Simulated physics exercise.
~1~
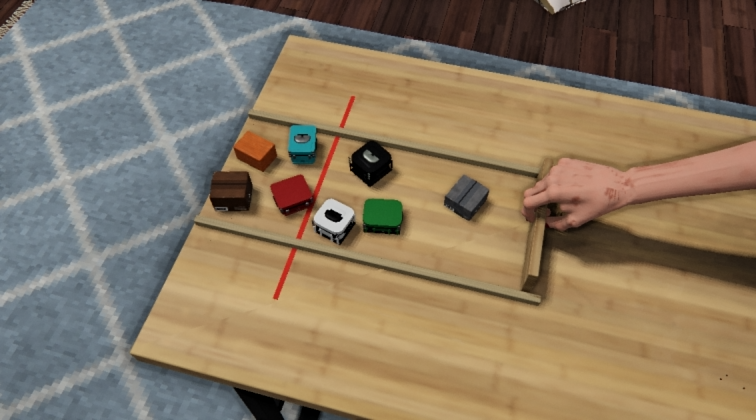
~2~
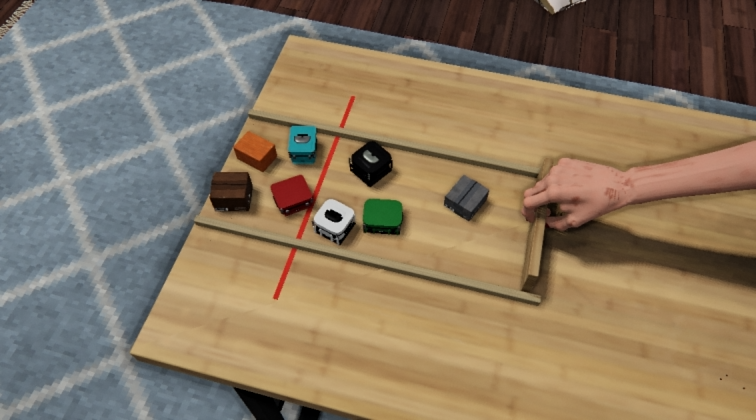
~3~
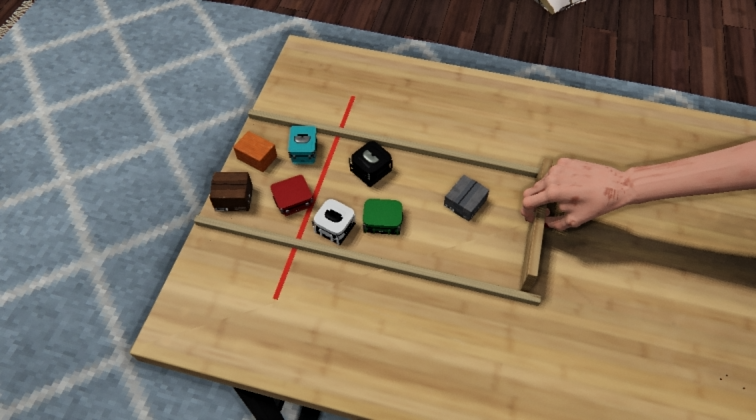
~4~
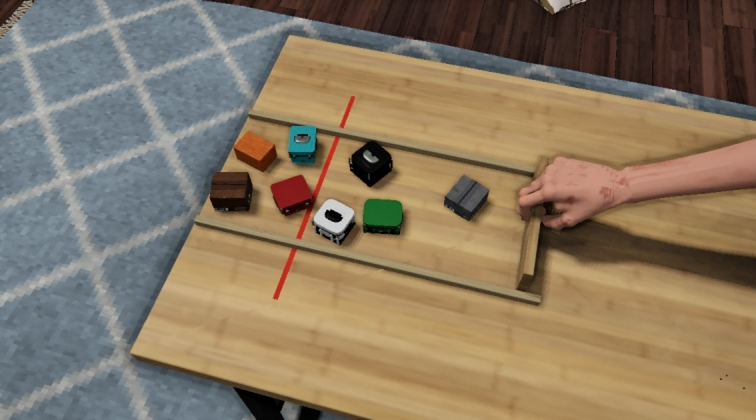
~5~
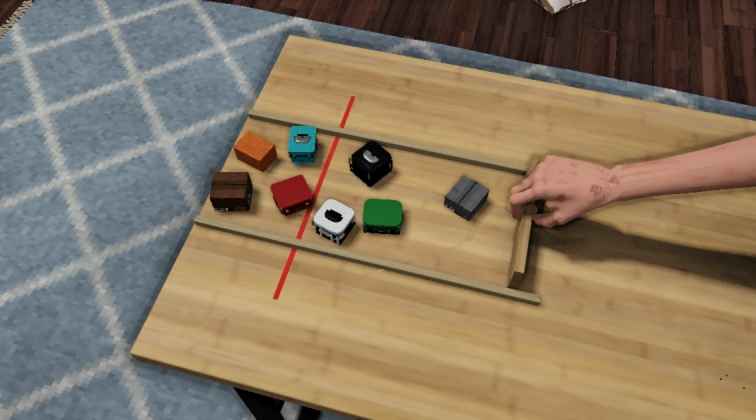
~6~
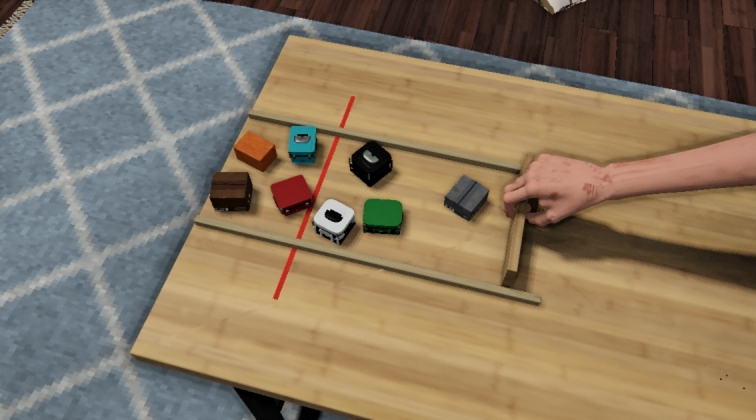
On a wooden table, a hand slid a board a short way left between two rails toward a gray case, while the small colored boxes scattered around the red tape line stayed still.
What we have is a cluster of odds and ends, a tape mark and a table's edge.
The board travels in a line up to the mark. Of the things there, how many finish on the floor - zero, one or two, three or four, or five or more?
Zero finish on the floor.
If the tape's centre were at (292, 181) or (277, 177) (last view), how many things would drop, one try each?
Counts: 1, 2.
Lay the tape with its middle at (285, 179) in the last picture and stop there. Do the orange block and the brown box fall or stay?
Here the orange block slides off, the brown box slides off.
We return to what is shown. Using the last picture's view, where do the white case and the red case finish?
First: About (265, 210); second: About (261, 180).
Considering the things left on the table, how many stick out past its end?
1.
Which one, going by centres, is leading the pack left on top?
Nearest at the end: The brown box.
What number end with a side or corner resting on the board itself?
That would be 3 of them.
Soon after, none off yet; brown box at rest near (232, 192); orange block at rest near (255, 151); turquoise case at rest near (303, 145).
At rest, the number that fall off is zero.
